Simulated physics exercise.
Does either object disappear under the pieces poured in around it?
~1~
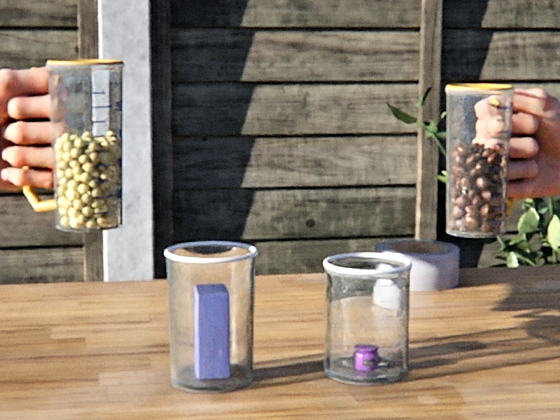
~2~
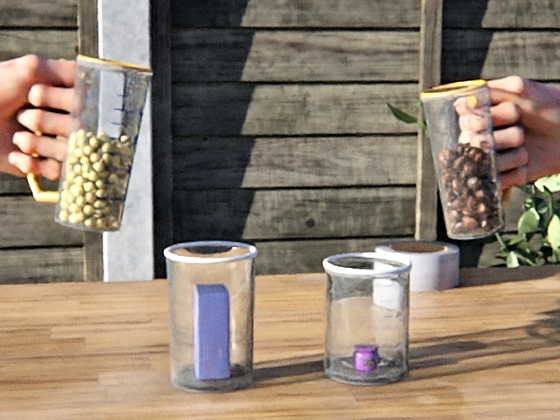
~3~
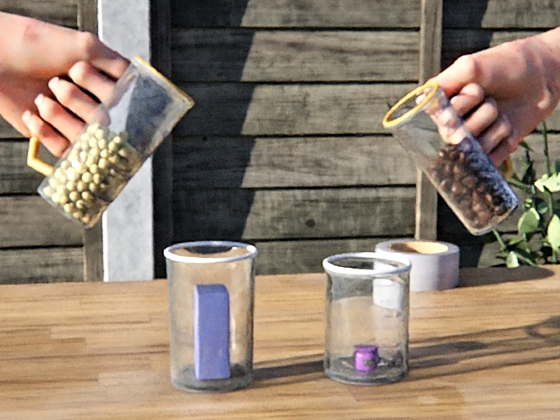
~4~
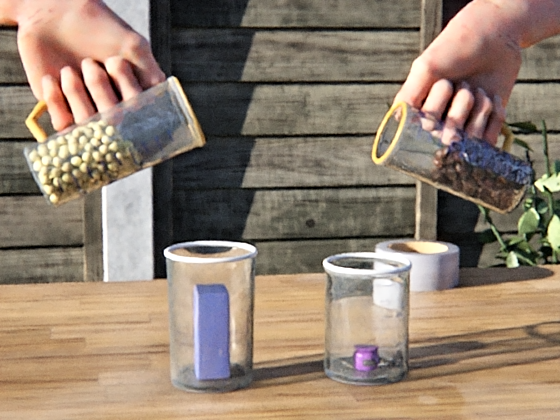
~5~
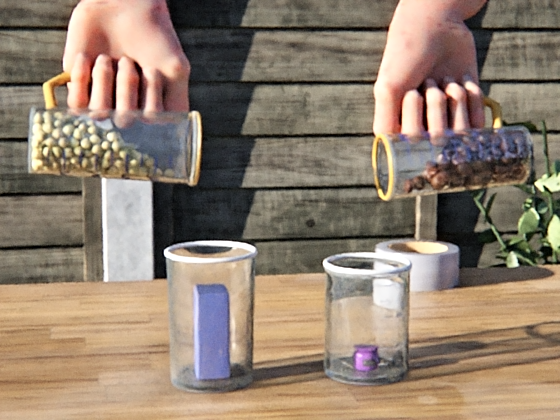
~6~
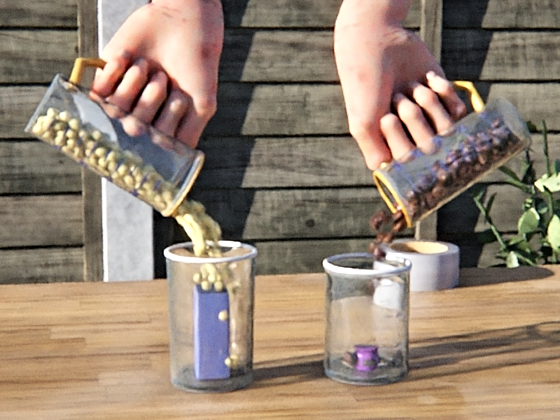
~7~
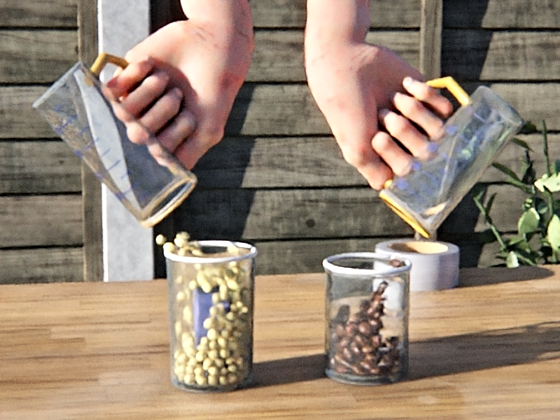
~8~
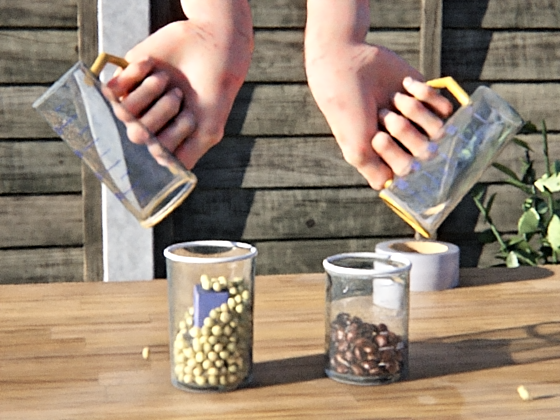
Yes, the small purple object on the right is covered by the dark pieces. The taller block on the left still has its top showing above the pale ones.
